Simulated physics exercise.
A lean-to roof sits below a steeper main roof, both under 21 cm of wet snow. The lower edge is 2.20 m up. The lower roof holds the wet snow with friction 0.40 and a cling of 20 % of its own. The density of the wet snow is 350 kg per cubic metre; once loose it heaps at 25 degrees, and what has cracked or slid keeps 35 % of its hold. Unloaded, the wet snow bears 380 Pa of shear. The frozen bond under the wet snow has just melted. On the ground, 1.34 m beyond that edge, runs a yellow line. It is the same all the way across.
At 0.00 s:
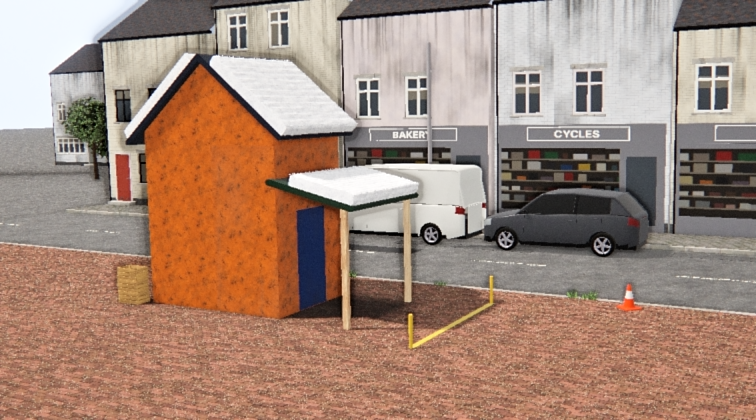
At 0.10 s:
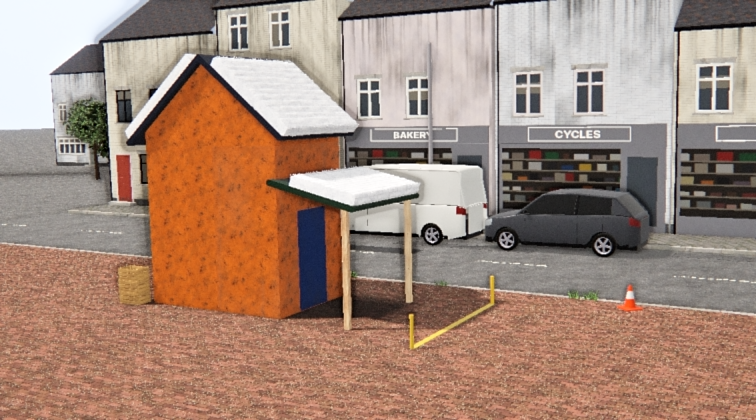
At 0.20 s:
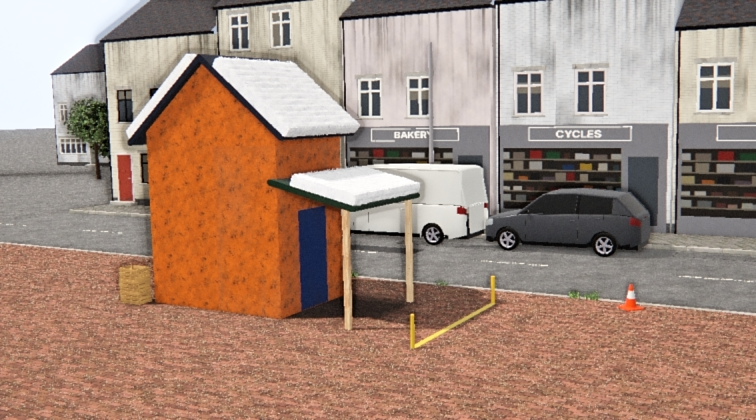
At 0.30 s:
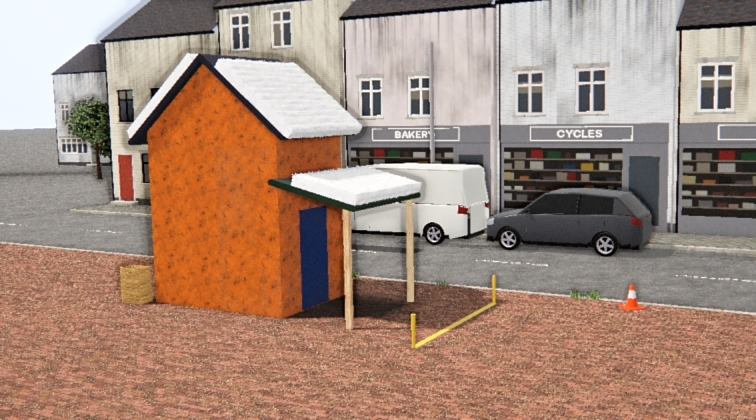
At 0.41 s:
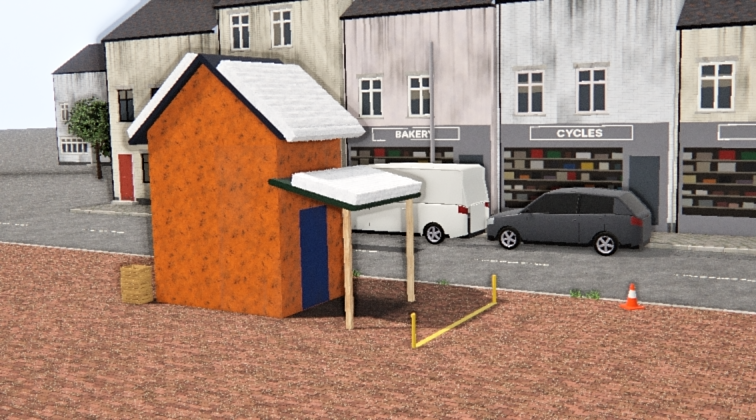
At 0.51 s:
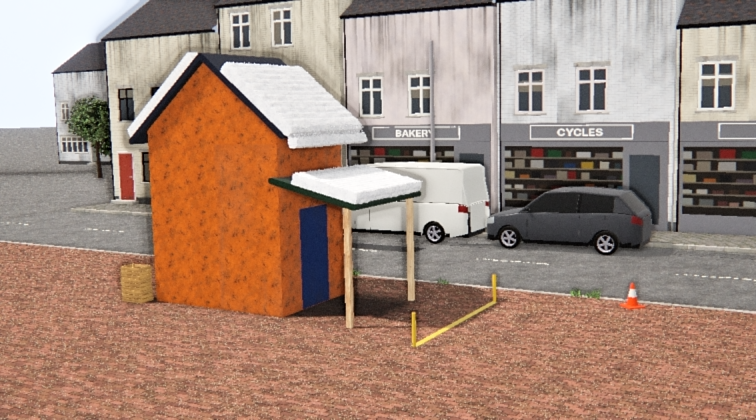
Snow on the orange building's main roof slides slowly down toward the lower snowy roof.
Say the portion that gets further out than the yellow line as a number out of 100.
It comes to some 17 %.
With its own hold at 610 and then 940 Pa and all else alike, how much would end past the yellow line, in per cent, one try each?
In turn about 3 %, 0 %.
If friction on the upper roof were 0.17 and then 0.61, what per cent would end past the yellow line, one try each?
In that order: 35 %, 5 %.
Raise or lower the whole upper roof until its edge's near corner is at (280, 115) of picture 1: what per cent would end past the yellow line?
It would be near 30 %.
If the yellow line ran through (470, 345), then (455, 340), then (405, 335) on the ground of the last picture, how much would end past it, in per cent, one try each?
In that order: 1 %, 5 %, 25 %.
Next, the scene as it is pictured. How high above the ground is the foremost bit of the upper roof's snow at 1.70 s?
Some 2.4 m.
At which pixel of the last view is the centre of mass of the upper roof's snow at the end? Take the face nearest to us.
At about (371, 255).
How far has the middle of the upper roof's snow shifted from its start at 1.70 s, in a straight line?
Some 2.2 m.
By 1.06 s, none is below the lower edge and 0 % is past the line.
By 1.70 s, none is below the lower edge and 0 % is past the line.
By 2.35 s, 46 % is below the lower edge and 2 % is past the line.
By 3.00 s, 51 % is below the lower edge and 17 % is past the line.
By 3.50 s, at the end, 51 % is below the lower edge and 17 % is past the line.
